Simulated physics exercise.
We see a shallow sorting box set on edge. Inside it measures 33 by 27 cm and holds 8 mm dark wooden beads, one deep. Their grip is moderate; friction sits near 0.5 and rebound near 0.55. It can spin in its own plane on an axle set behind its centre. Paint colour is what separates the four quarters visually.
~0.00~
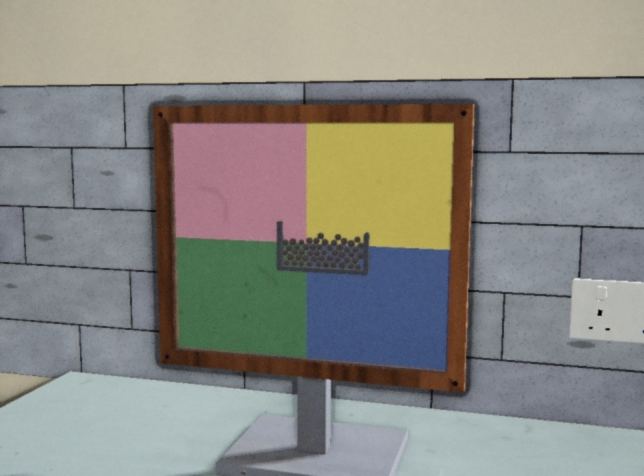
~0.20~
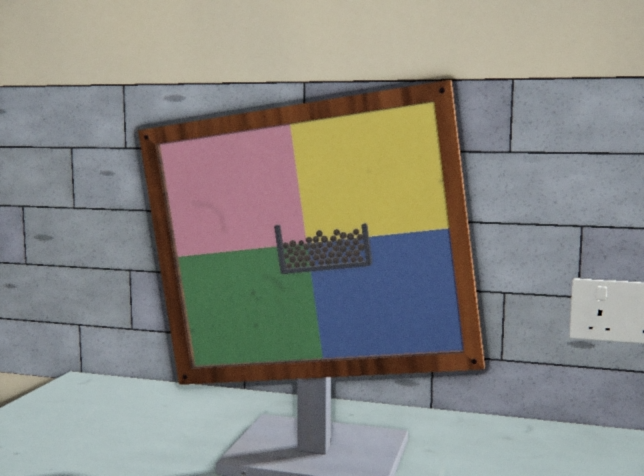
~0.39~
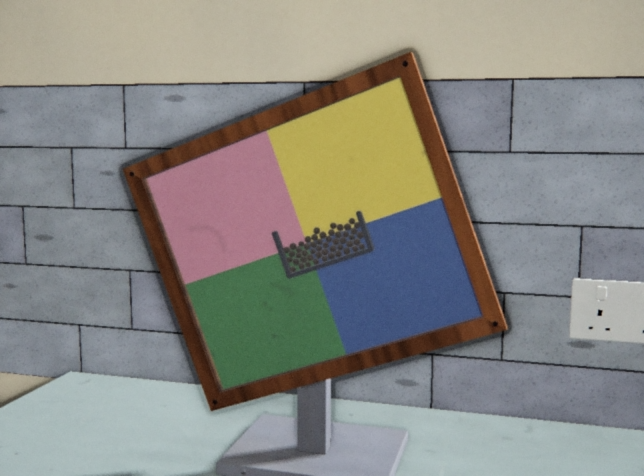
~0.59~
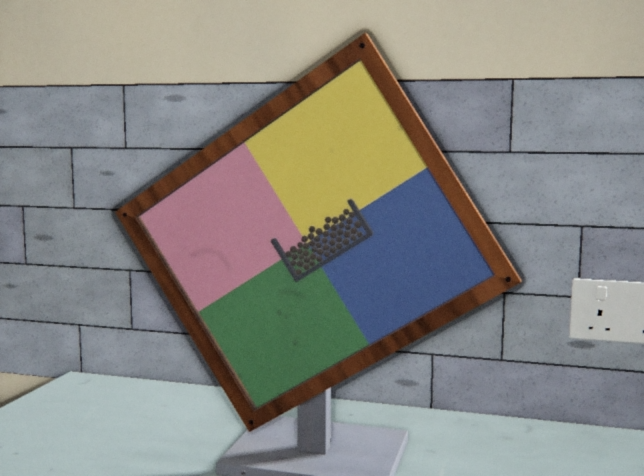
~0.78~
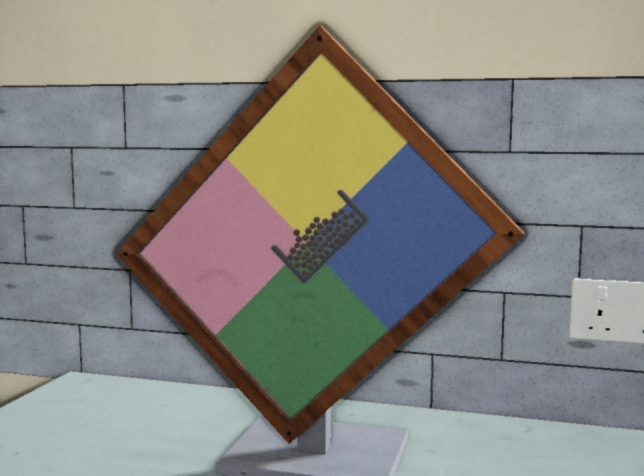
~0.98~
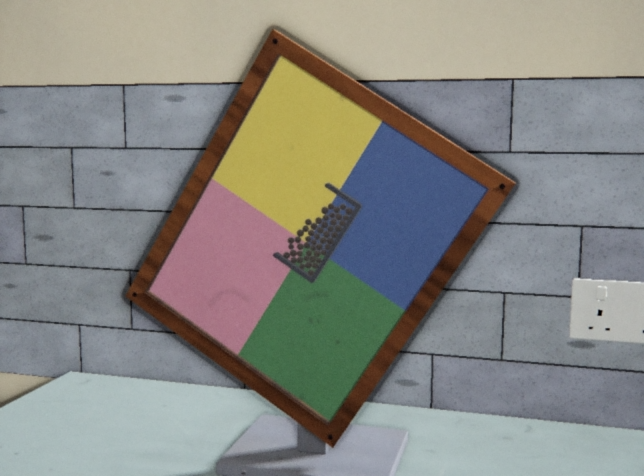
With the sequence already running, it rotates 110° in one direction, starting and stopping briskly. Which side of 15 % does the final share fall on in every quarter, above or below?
Pink - above; blue - below; green - below; yellow - below.
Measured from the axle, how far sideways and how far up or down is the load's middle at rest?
Offset approx. 5 cm left, 17 cm below.
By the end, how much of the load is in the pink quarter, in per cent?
Something like 100 per cent finishes there.
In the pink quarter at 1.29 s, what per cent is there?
Roughly 25 per cent of it.
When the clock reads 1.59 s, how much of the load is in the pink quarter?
Share: Close to 45 percent.
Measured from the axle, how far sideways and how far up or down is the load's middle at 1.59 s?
Some 1 cm left and 2 cm below.
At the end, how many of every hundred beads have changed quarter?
Roughly 95 in a hundred.
After 1.29 s, it stands 78° anticlockwise; the beads' middle is 1 cm right of and level with the centre; pink 25 %, blue 45 %, green 25 %, yellow 10 %.
After 1.59 s, it stands 97° anticlockwise; the beads' middle is 1 cm left of and 2 cm below the centre; pink 45 %, blue 20 %, green 25 %, yellow 10 %.
After 1.86 s, it stands 110° anticlockwise; the beads' middle is 3 cm left of and 12 cm below the centre; pink 85 %, green 15 %.
At rest by 2.7 s, it stands 110° anticlockwise; pink 100 %, blue 0 %, green 0 %, yellow 0 %.
